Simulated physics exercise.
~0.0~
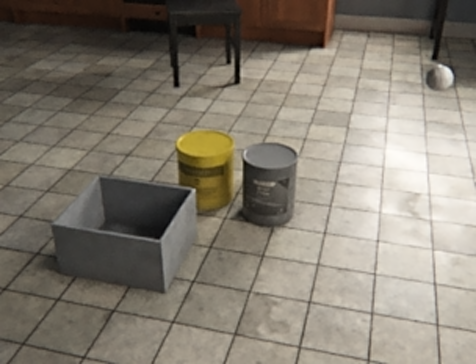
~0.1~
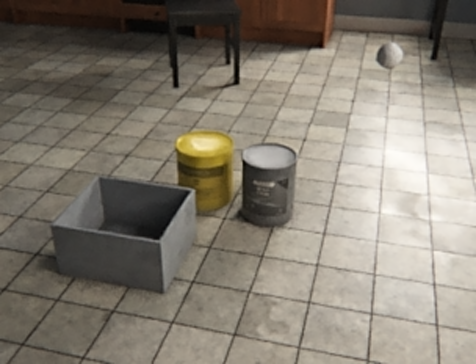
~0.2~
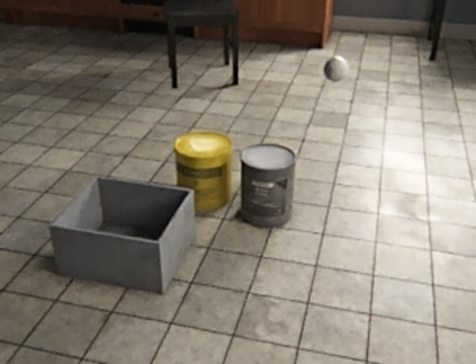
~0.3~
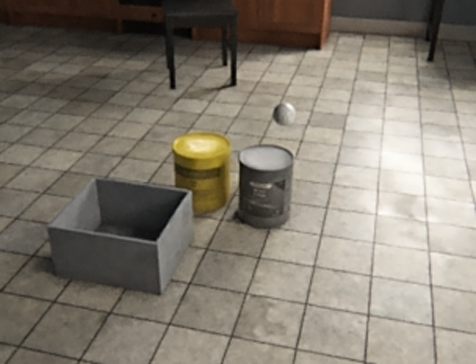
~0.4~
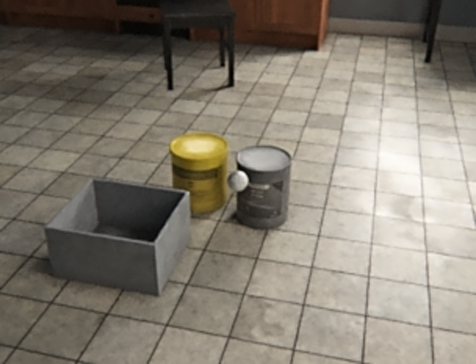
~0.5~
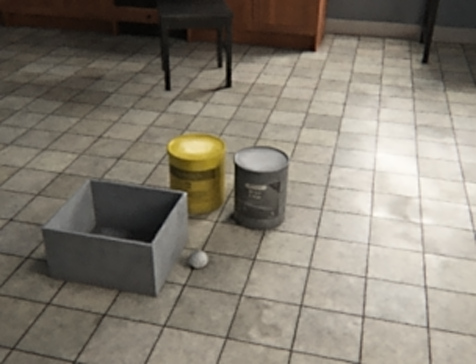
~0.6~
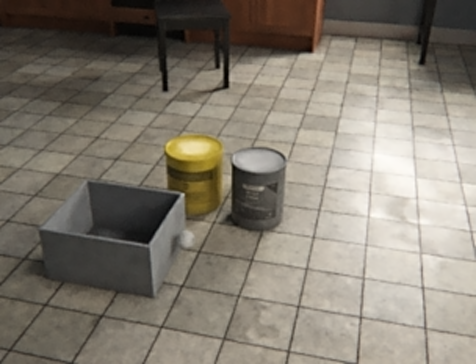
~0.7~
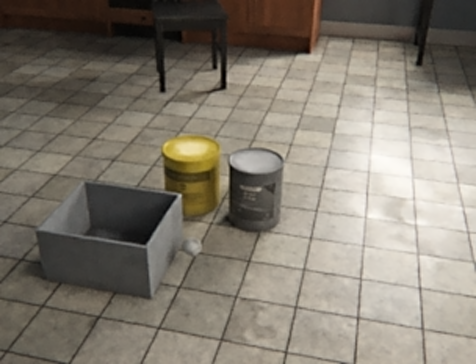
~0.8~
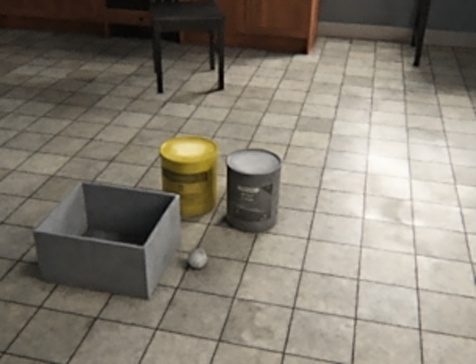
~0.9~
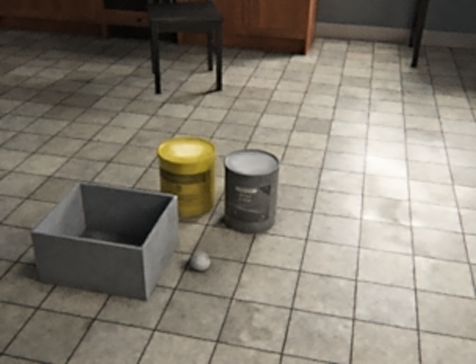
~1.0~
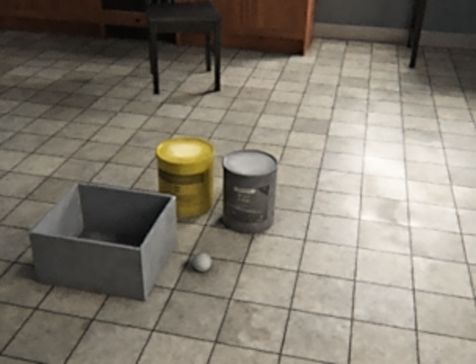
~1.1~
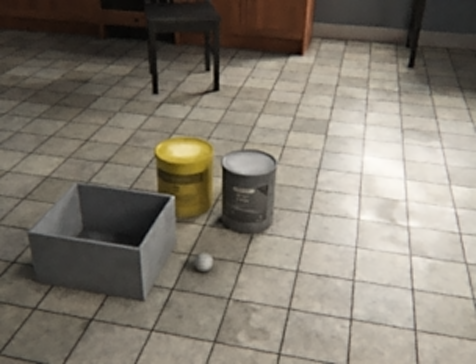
An open, empty grey box sits on a tiled floor, seen from above at an angle, with a yellow pail and a grey pail standing close together to its right. Chair legs and wooden cabinets show at the back of the room. A small whitish onion flies in from the upper right, rises slightly, then drops leftward past the front of the pails. It comes down just right of the box, hops up against its side, and falls back to the right. It settles on the tiles outside the box, while both pails stay standing.
